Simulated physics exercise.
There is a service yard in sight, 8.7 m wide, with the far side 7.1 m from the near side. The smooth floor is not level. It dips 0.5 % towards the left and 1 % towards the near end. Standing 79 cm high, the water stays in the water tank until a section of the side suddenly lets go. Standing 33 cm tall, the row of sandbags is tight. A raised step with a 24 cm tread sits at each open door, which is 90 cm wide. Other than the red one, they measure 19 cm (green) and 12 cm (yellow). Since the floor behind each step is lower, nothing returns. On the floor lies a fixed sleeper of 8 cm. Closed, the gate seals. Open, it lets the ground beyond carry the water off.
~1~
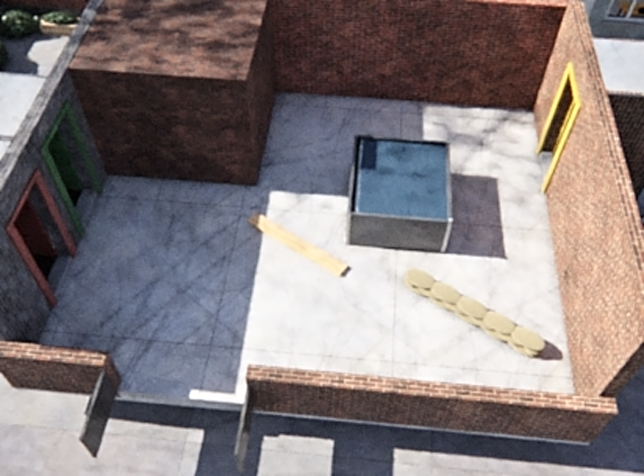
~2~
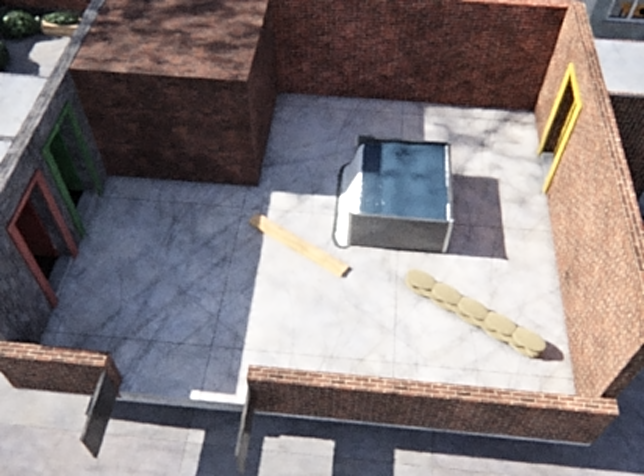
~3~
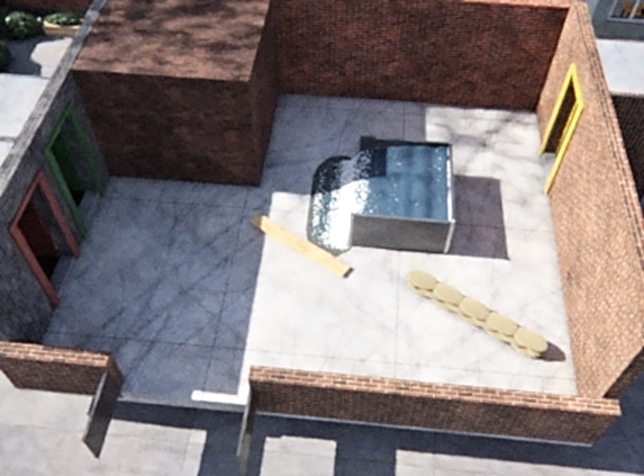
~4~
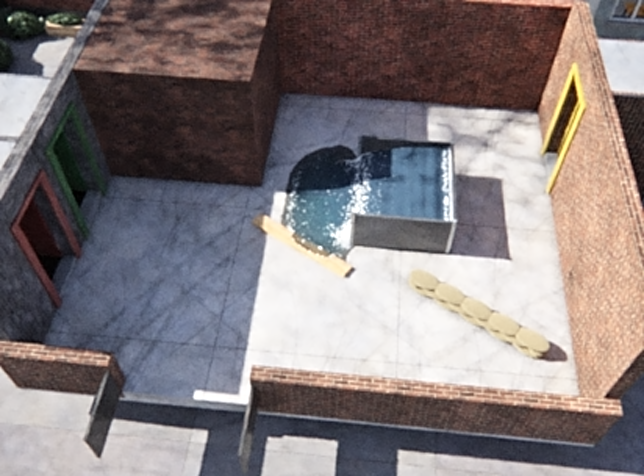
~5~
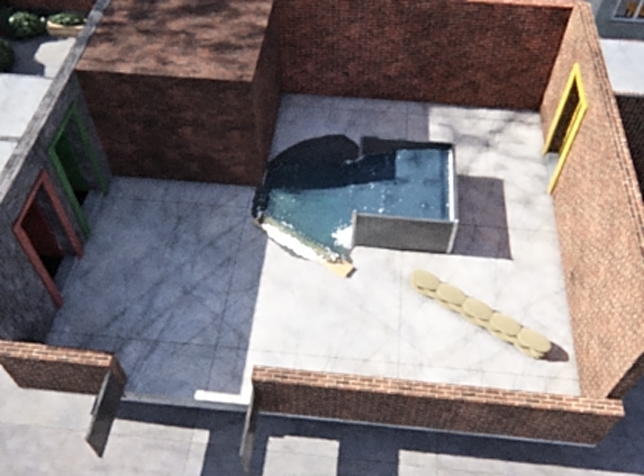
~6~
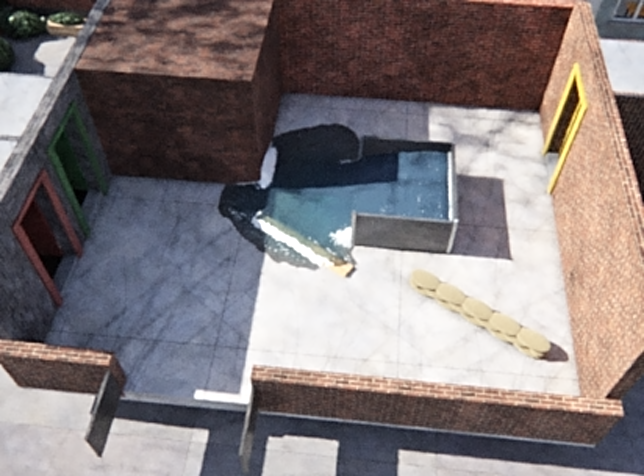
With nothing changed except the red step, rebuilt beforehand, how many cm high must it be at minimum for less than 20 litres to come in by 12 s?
At least 17 cm or so.
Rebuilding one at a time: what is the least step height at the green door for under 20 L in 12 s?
For green, a step near 26 cm.
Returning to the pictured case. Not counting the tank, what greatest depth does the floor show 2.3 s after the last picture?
I'd estimate roughly 44 cm.
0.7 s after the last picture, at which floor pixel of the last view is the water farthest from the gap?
Around (98, 214).
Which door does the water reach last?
Yellow.
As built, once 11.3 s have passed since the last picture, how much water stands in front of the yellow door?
Some 3.0 cm.
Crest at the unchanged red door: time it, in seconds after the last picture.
I'd guess close to 1.8 seconds.
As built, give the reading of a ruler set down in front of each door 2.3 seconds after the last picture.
Green door: 26 cm; red door: 20 cm; yellow door: 0 cm.
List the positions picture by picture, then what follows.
In the first picture, the water tank at (400, 179) is whole and still, 79 cm deep; the red door at (46, 245) is dry.
In the second picture, the gap is at (354, 195), the front 0.3 m out at (336, 238); the back of the water tank holds 79 cm.
In the third picture, the gap is at (355, 197), the front 0.8 m out at (310, 226); the back of the water tank holds 76 cm.
In the fourth picture, the gap is at (357, 197), the front 1.3 m out at (286, 229); the back of the water tank holds 69 cm.
In the fifth picture, the front is at (256, 212), 1.9 m from the gap at (358, 198); 4.8 m2 of floor is wet, 67 cm left at the back.
In the sixth picture, the front is at (223, 204), 2.6 m from the gap at (358, 198); 6.3 m2 of floor is wet, 62 cm left at the back; the red door at (52, 245), 5.4 m from the gap, is still 3.0 m from the nearest water.
Then, 0.7 s after the last picture water covers 25 % of the floor, deepest (44 cm) near (266, 177); it has not reached the red door.
Then, 2.3 s after the last picture water covers 50 % of the floor, deepest (44 cm) near (35, 368); 20 cm at the red door, 35 litres in over its 10 cm step.
Then, 11.3 s after the last picture water covers 95 % of the floor, deepest (10 cm) near (439, 407); 5 cm at the red door, 68 litres in over its 10 cm step.
At the red door as built, the water peaked near 23 cm, 1.9 s after the last picture.
With a step of 14.5 cm, 31 litres would have come in within the 12 s; with 19.5 cm, 10 litres. So under 20 litres takes about 17 cm.
